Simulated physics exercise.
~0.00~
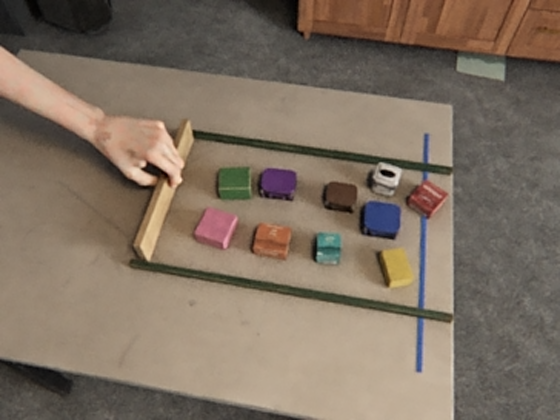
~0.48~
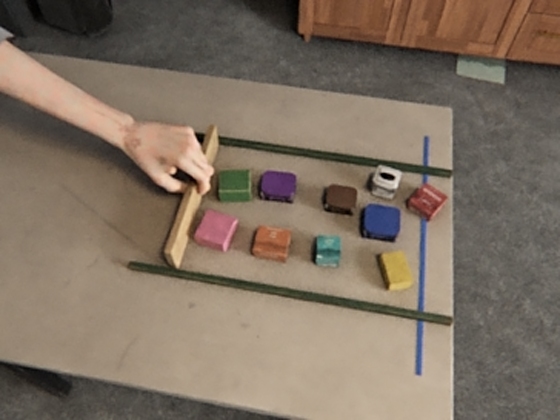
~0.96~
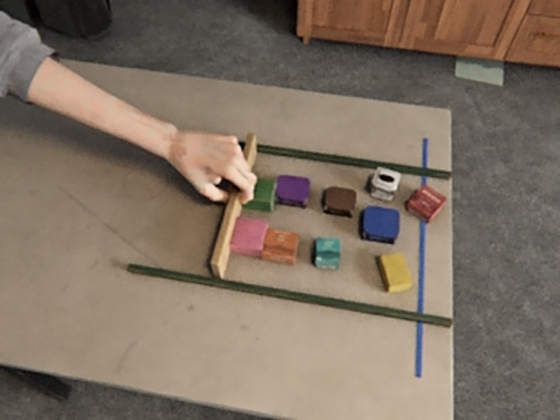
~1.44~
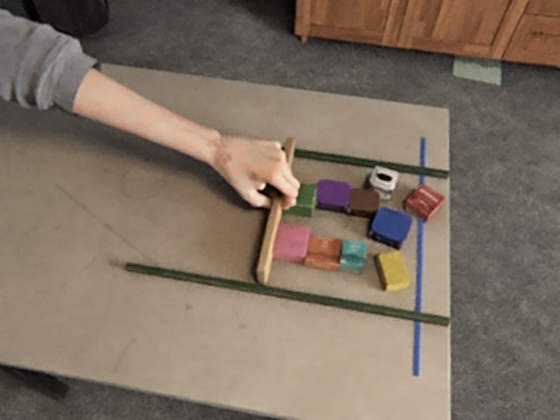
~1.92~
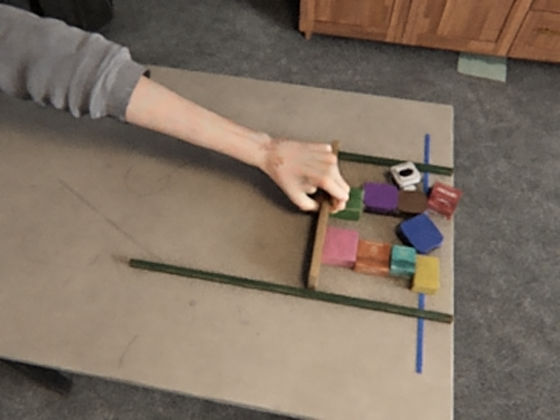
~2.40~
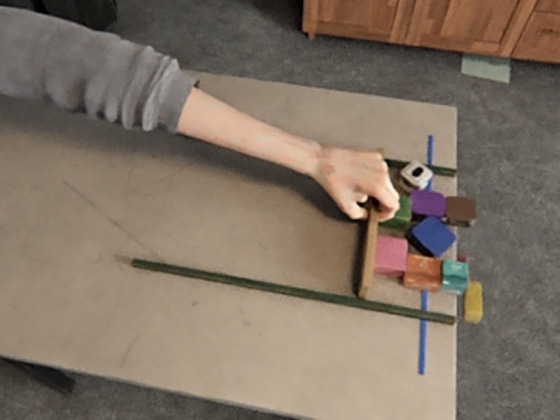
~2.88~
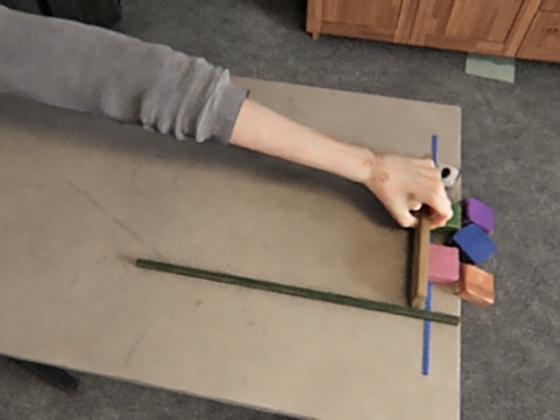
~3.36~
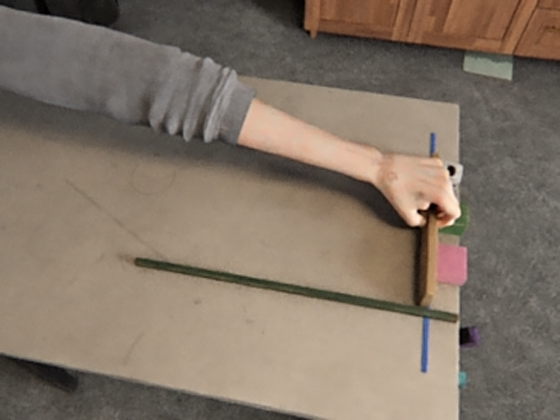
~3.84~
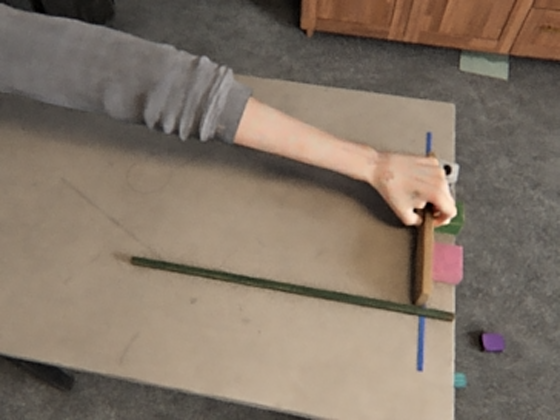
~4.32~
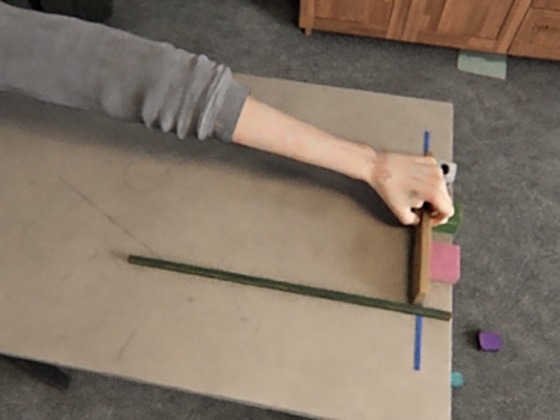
To begin with, ten small colourful blocks and boxes lie scattered between two dark green rails on a table, while a hand holds a wooden board upright at their left. The hand slides the board right, reaching the green and pink blocks first and pressing them toward the purple and orange ones. The pieces bunch together and move across the blue tape, and the red and yellow ones go over the right edge. More follow as the board reaches the tape and stops. Seven have fallen, the purple one lying on the floor, while pink, green and white pieces remain at the edge.
